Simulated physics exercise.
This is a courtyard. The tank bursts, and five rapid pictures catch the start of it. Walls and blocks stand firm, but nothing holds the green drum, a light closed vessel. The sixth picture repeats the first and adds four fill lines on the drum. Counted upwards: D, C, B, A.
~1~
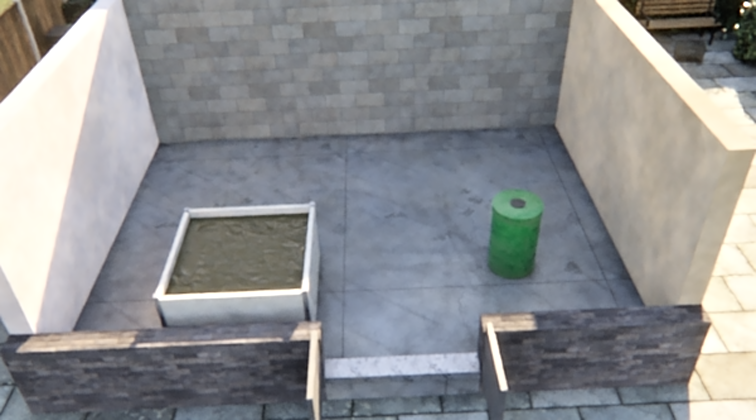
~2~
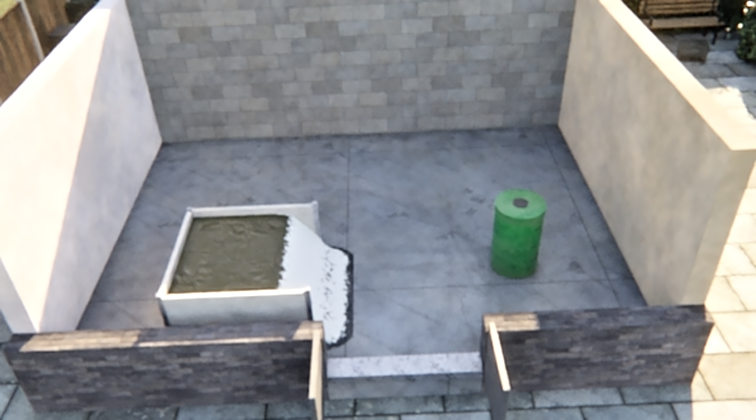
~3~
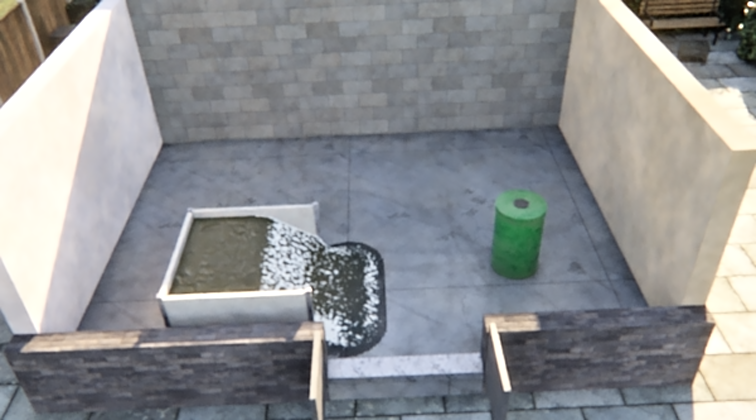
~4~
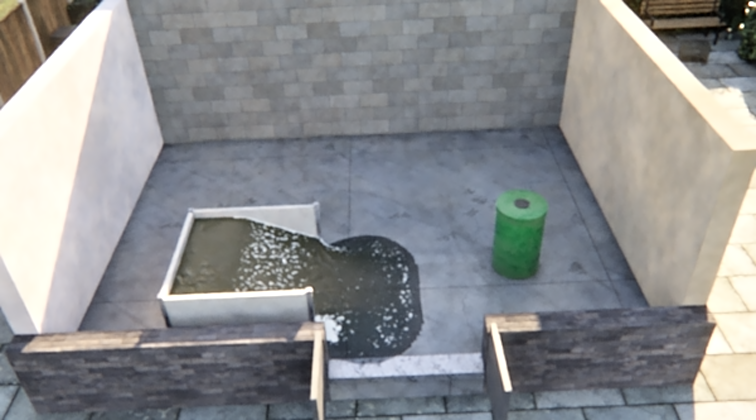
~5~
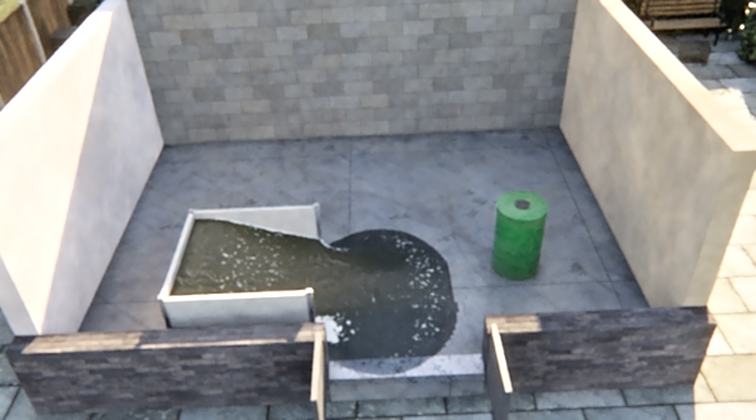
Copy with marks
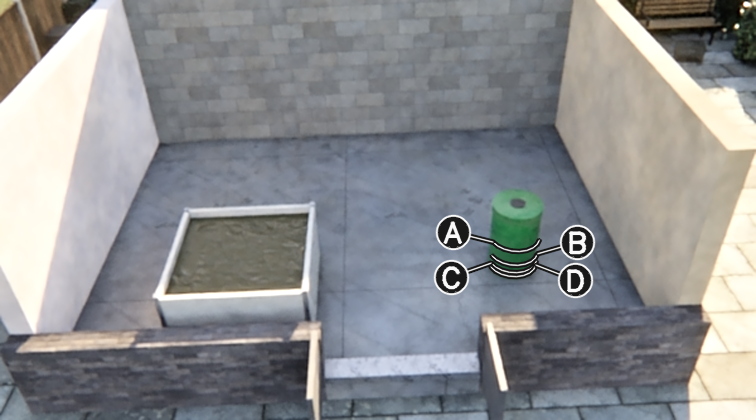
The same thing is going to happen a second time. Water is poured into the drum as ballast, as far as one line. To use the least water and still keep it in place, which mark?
A will do.
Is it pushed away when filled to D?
Yes, that goes wrong.
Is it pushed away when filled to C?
Yes, that goes wrong.
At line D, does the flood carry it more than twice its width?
Yes, clearly.
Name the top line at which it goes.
That would be B.
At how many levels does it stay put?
One.
On the marked copy, A at (519, 251); B at (517, 265); C at (516, 272); D at (516, 276); from the bottom up D, C, B, A.
With A, it does not move.
With B, it is pushed about its own width away.
With C, it is pushed about 4 times its own width away.
With D, it is pushed about 4 times its own width away.
